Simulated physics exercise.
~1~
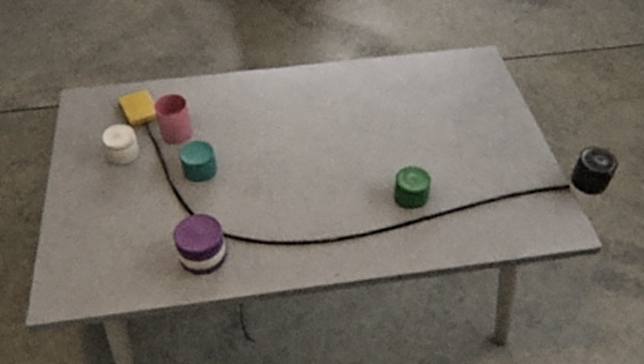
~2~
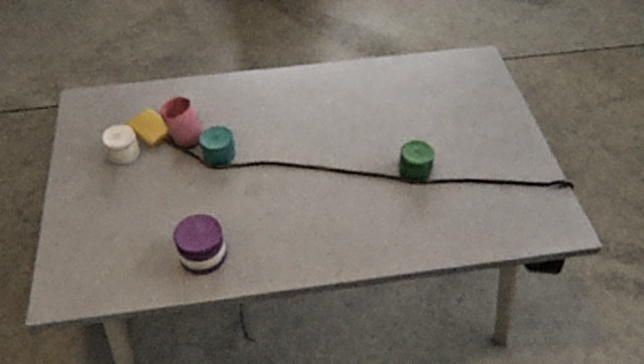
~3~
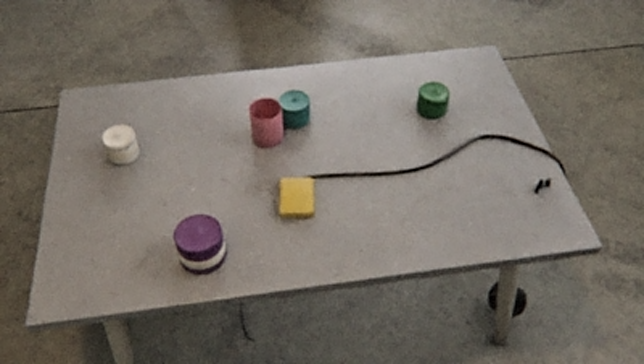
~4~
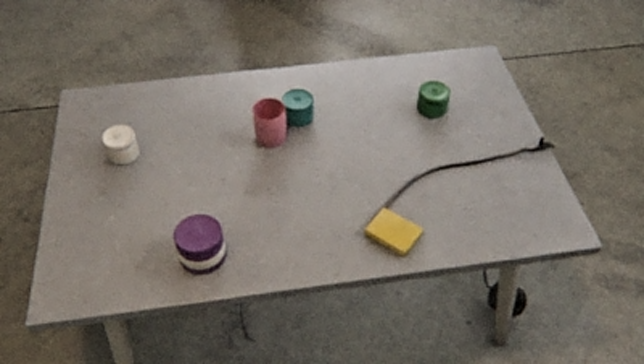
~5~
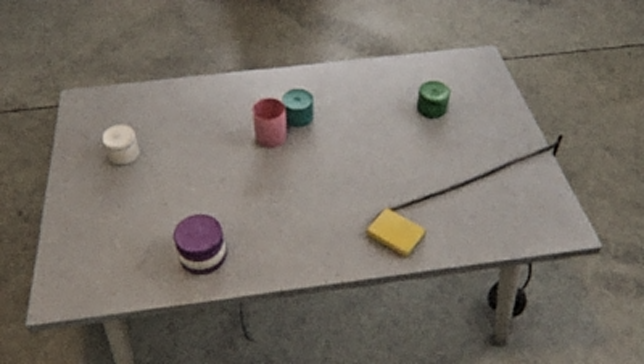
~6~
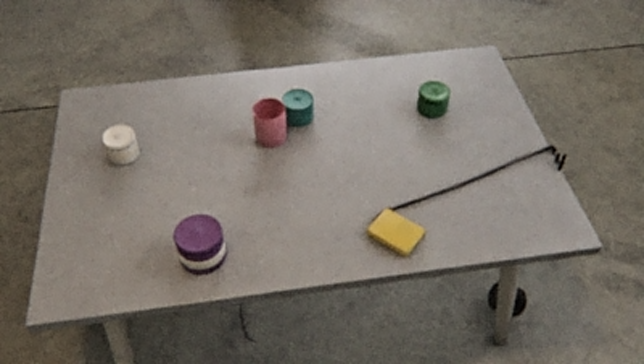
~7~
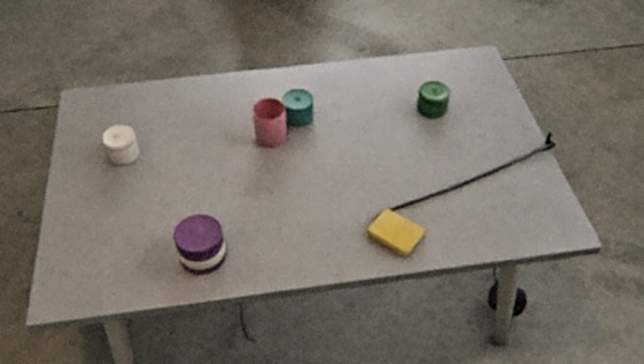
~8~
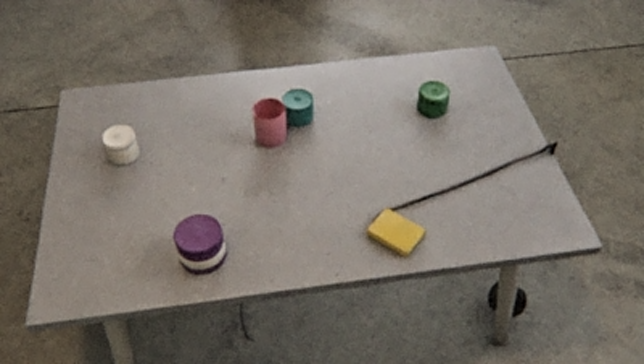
A black speaker dropped off the right edge of the table, pulling its cable, which shoved the teal tub, pink cup and green tub aside and dragged the yellow block rightward until it stopped near the front, still on the table with everything else.
